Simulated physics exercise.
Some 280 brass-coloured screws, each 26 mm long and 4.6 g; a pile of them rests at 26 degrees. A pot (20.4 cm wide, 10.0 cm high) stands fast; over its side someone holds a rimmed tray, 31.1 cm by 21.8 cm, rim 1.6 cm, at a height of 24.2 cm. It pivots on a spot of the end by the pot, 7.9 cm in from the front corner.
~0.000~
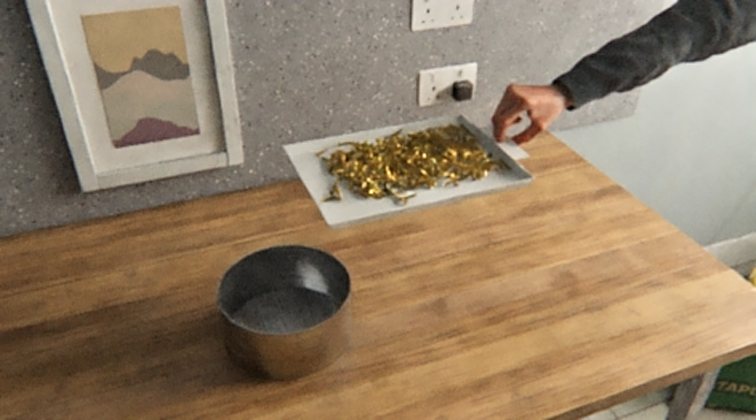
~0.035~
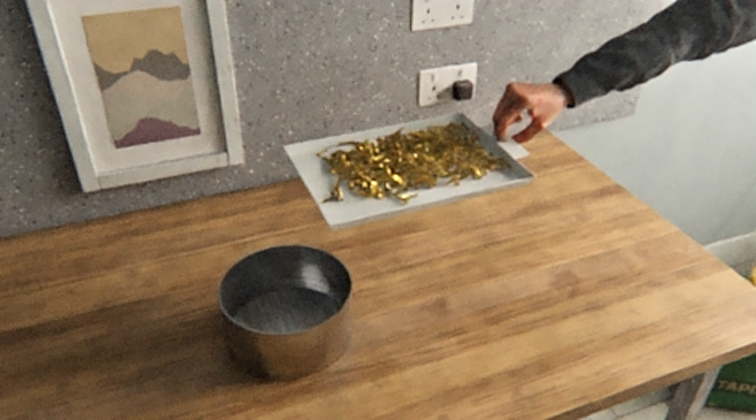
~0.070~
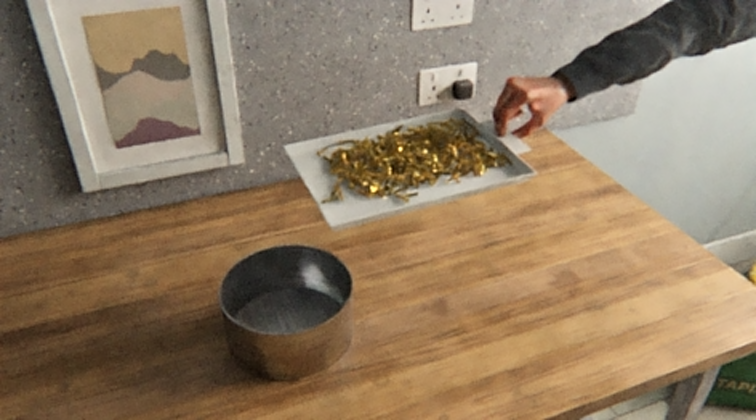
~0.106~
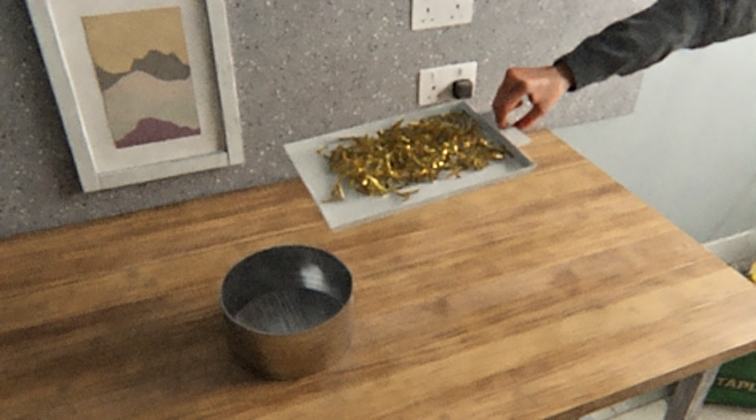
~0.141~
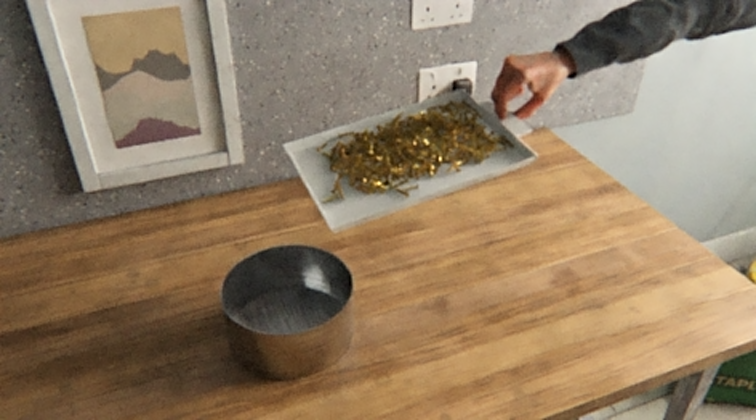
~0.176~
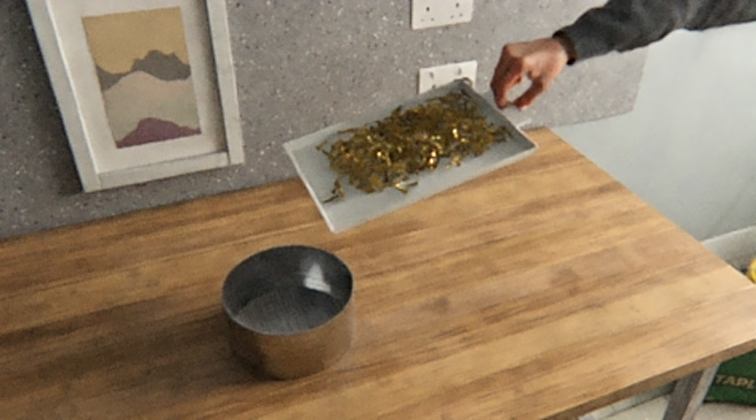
A hand slowly lifts the right end of a tray of brass-coloured screws, tilting it leftward.
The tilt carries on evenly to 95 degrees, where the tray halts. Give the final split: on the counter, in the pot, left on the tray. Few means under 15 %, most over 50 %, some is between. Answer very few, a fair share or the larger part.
On the counter: A fair share; in the pot: The larger part; left on the tray: Very few.
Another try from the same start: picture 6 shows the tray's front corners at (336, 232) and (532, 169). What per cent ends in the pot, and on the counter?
Pot 20, counter 80.
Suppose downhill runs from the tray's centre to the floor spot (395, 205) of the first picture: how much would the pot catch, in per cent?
About 30 per cent.
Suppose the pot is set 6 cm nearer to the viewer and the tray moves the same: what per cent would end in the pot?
In that case some 80 per cent.
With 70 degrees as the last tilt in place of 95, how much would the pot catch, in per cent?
In that case some 75 per cent.
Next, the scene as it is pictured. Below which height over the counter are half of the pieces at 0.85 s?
Roughly 12 cm.
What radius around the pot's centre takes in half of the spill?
About 20 cm.
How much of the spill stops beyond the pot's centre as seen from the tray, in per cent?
Roughly 90 per cent.
Then, at 0.58 s, tilt 52 degrees; the tray holds 100 %, the pot 0 %.
Then, at 0.85 s, tilt 79 degrees; the tray holds 5 %, the pot 35 %.
After 1.22 s, tilt 95 degrees; the tray holds 0 %, the pot 80 %.
By 2.0 s all is still; counter 20 %, pot 80 %, tray 0 %.
